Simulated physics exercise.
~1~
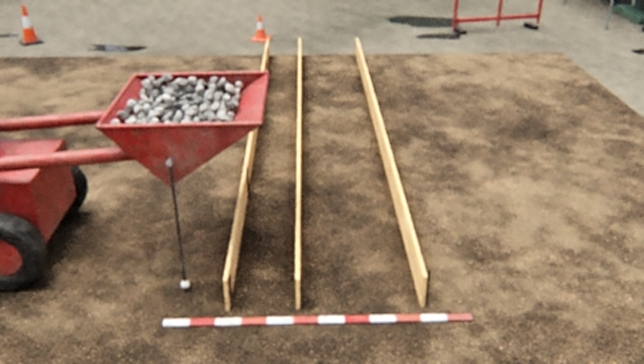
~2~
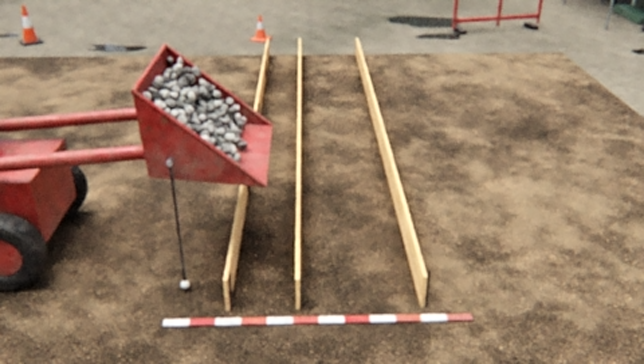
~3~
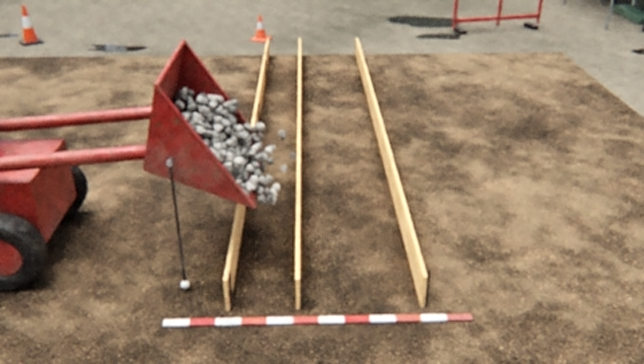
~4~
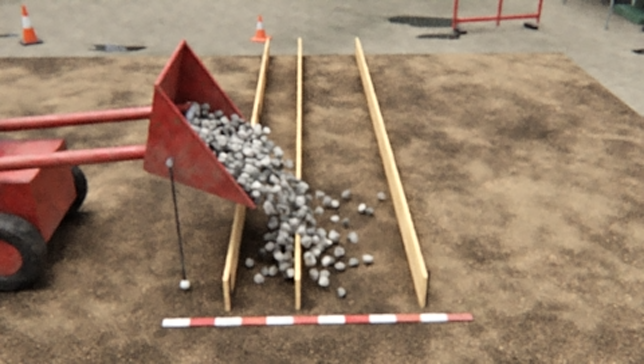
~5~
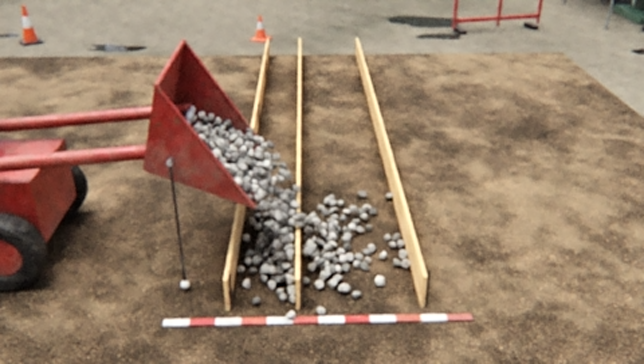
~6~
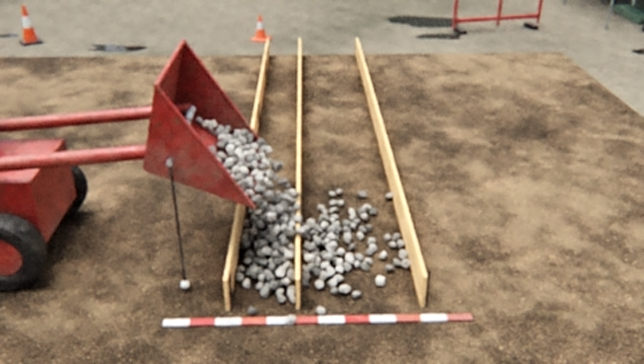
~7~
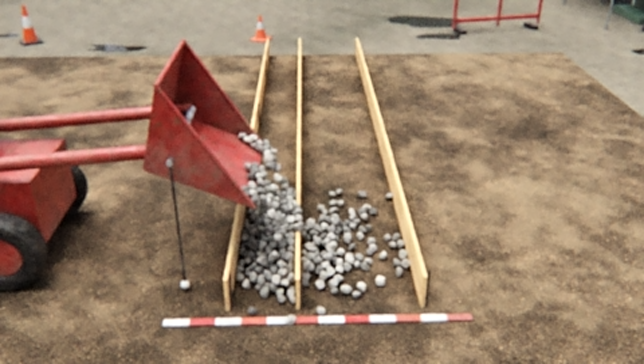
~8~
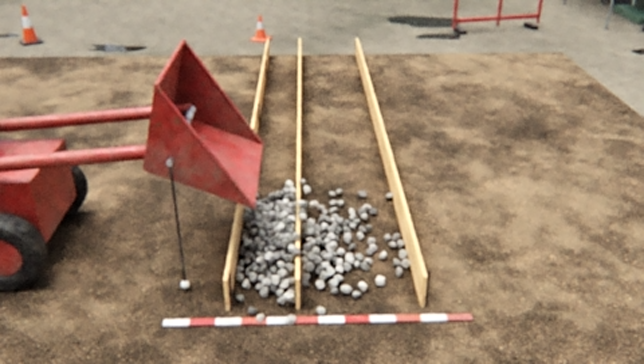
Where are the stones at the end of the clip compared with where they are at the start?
At the start the stones are all in the raised red bucket on the left. By the end they lie lower and further right on the ground between the wooden boards, mostly in the left bay.
